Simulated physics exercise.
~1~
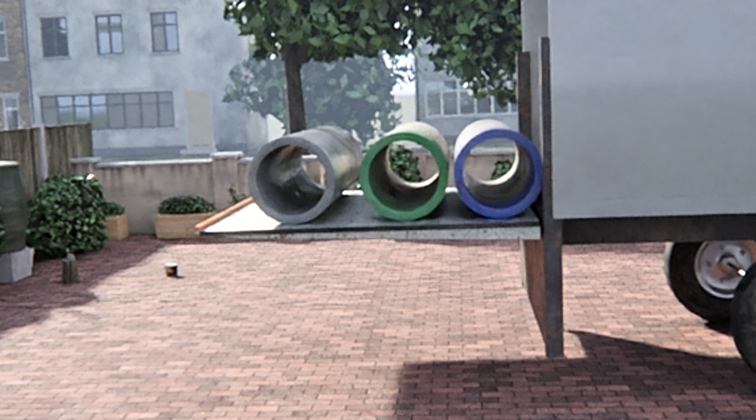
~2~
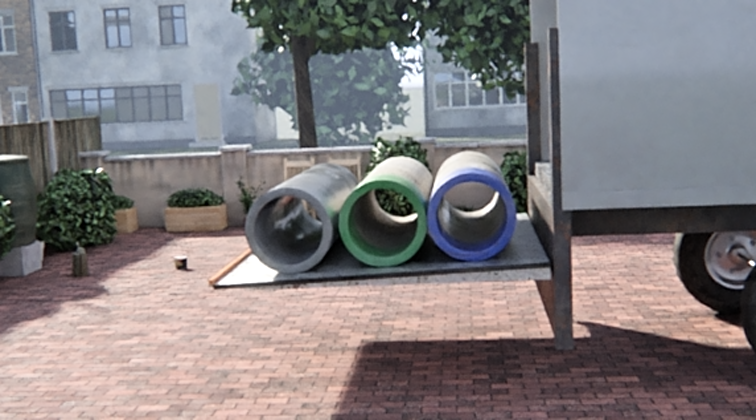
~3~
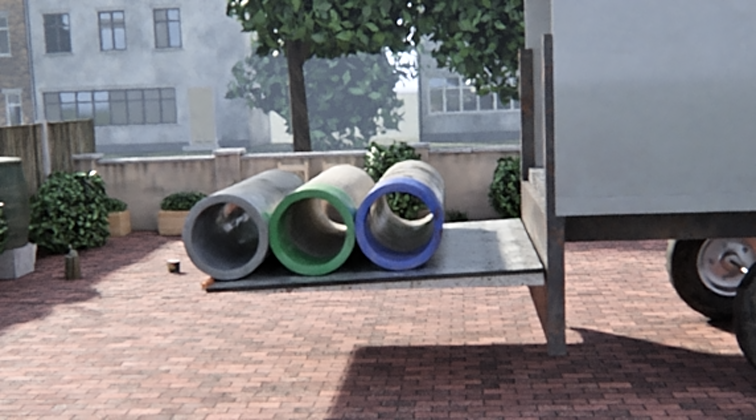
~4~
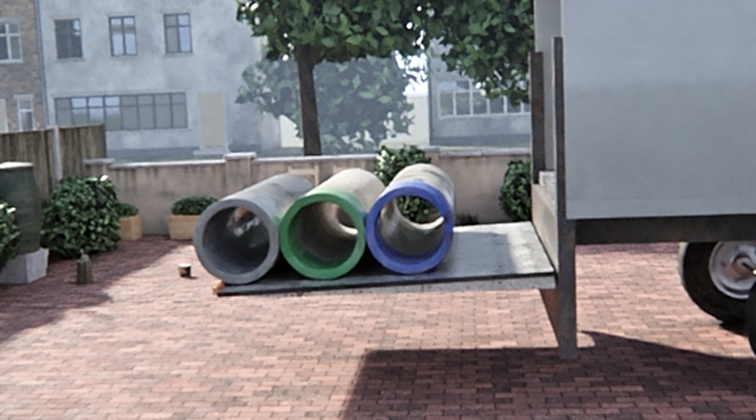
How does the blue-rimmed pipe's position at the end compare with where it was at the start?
At the start it sits high up at the lorry end of the raised lift. By the end it is lower and further left, with a stretch of bare plate between it and the lorry.
